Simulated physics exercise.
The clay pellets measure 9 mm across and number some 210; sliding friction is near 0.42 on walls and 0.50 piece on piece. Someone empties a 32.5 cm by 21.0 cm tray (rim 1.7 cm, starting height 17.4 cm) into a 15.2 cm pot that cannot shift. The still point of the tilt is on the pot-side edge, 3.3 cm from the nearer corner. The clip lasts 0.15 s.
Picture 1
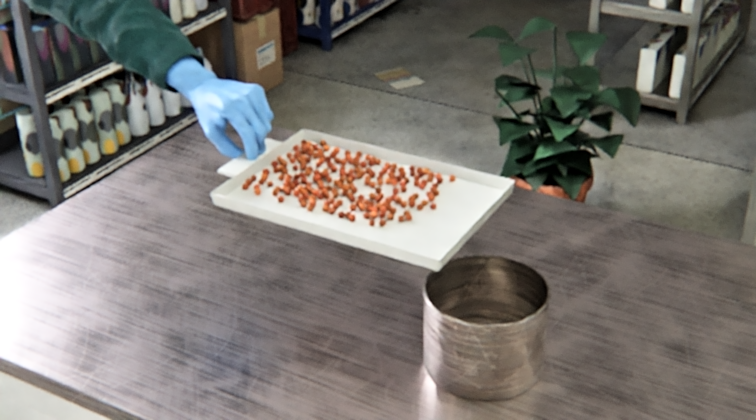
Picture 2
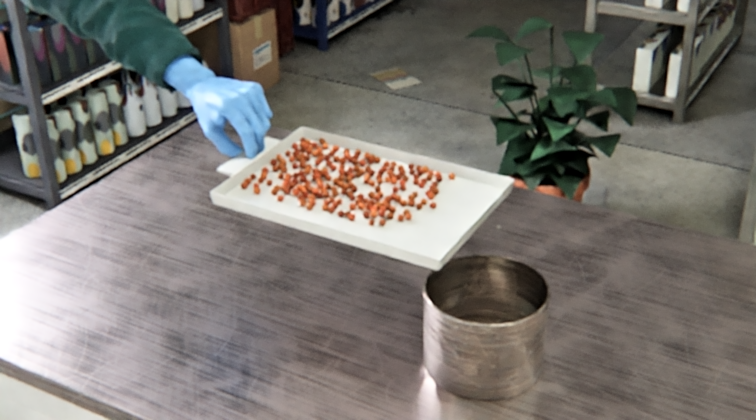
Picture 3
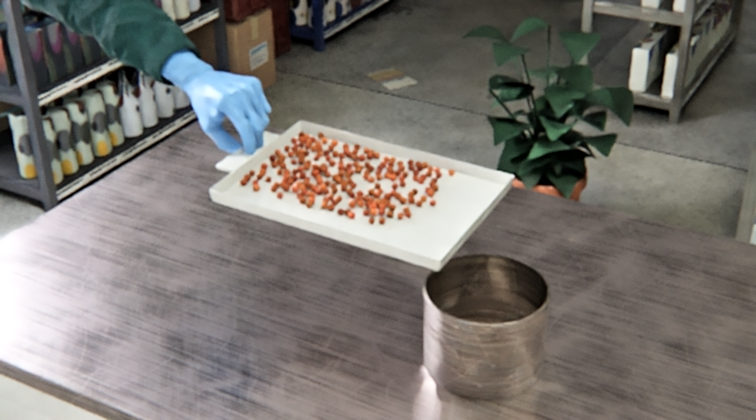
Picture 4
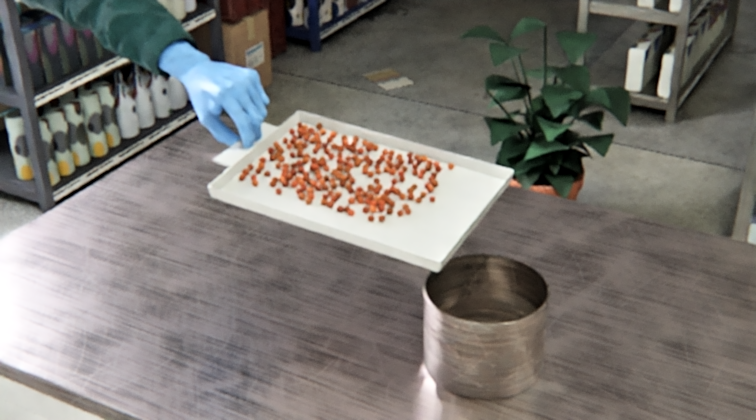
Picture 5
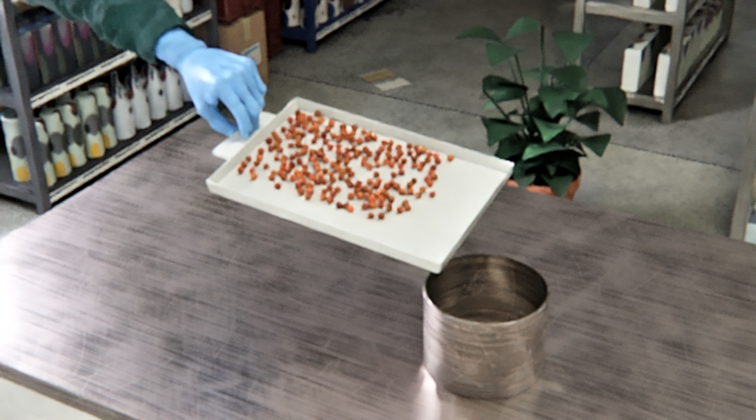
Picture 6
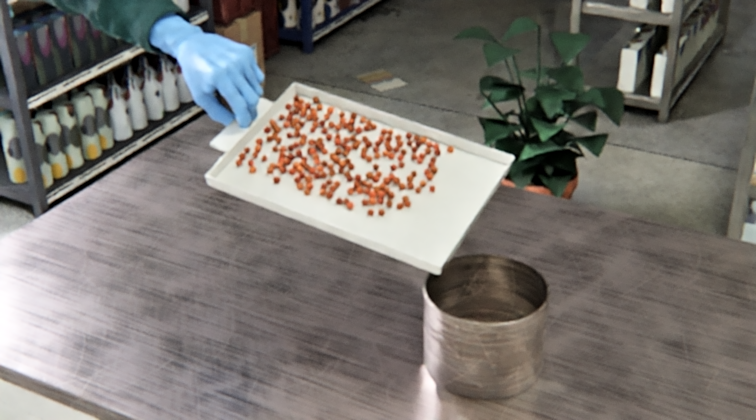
On a metal table, a blue-gloved hand slowly tilts a white tray of small reddish pellets.
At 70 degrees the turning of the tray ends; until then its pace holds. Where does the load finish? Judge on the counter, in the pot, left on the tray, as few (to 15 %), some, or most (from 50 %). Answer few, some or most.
Counter: Most, pot: Few, tray: Some.
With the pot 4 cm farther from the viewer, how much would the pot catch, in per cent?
In that case some 0 per cent.
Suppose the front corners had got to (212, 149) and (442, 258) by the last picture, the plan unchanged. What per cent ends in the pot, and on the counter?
Pot 40, counter 35.
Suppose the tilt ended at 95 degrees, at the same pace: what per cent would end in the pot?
Then about 0 per cent.
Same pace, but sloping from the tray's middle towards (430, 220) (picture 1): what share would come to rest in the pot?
Some 45 per cent.
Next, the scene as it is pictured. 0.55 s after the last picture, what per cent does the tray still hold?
Roughly 35 per cent.
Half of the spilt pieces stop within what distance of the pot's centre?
Roughly 24 cm.
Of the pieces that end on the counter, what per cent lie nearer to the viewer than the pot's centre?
Roughly 100 per cent.
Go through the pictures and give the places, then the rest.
Tray tilt 0 degrees, front corners at (213, 192) and (438, 258); middle of the pieces at (350, 181); pot at (487, 288), in the first frame.
Tray tilt 1 degrees, front corners at (213, 192) and (439, 258); middle of the pieces at (349, 179), in the second frame.
Tray tilt 2 degrees, front corners at (212, 189) and (439, 258); middle of the pieces at (348, 176), in the third frame.
Tray tilt 5 degrees, front corners at (210, 186) and (439, 260), lowest corner right front; middle of the pieces at (347, 170), in the fourth frame.
Tray tilt 10 degrees, front corners at (209, 180) and (439, 262), lowest corner right front; middle of the pieces at (346, 162), in the fifth frame.
Tray tilt 15 degrees, front corners at (207, 175) and (440, 265), lowest corner right front; middle of the pieces at (346, 153); pot at (487, 287), in the sixth frame.
Then, 0.18 s after the last picture, tilt 44 degrees; the tray holds 100 %, the pot 0 %.
Then, 0.30 s after the last picture, tilt 63 degrees; the tray holds 100 %, the pot 0 %.
Then, 0.55 s after the last picture, tilt 70 degrees; the tray holds 35 %, the pot 0 %.
In the end, counter 70 %, pot 0 %, tray 30 %.
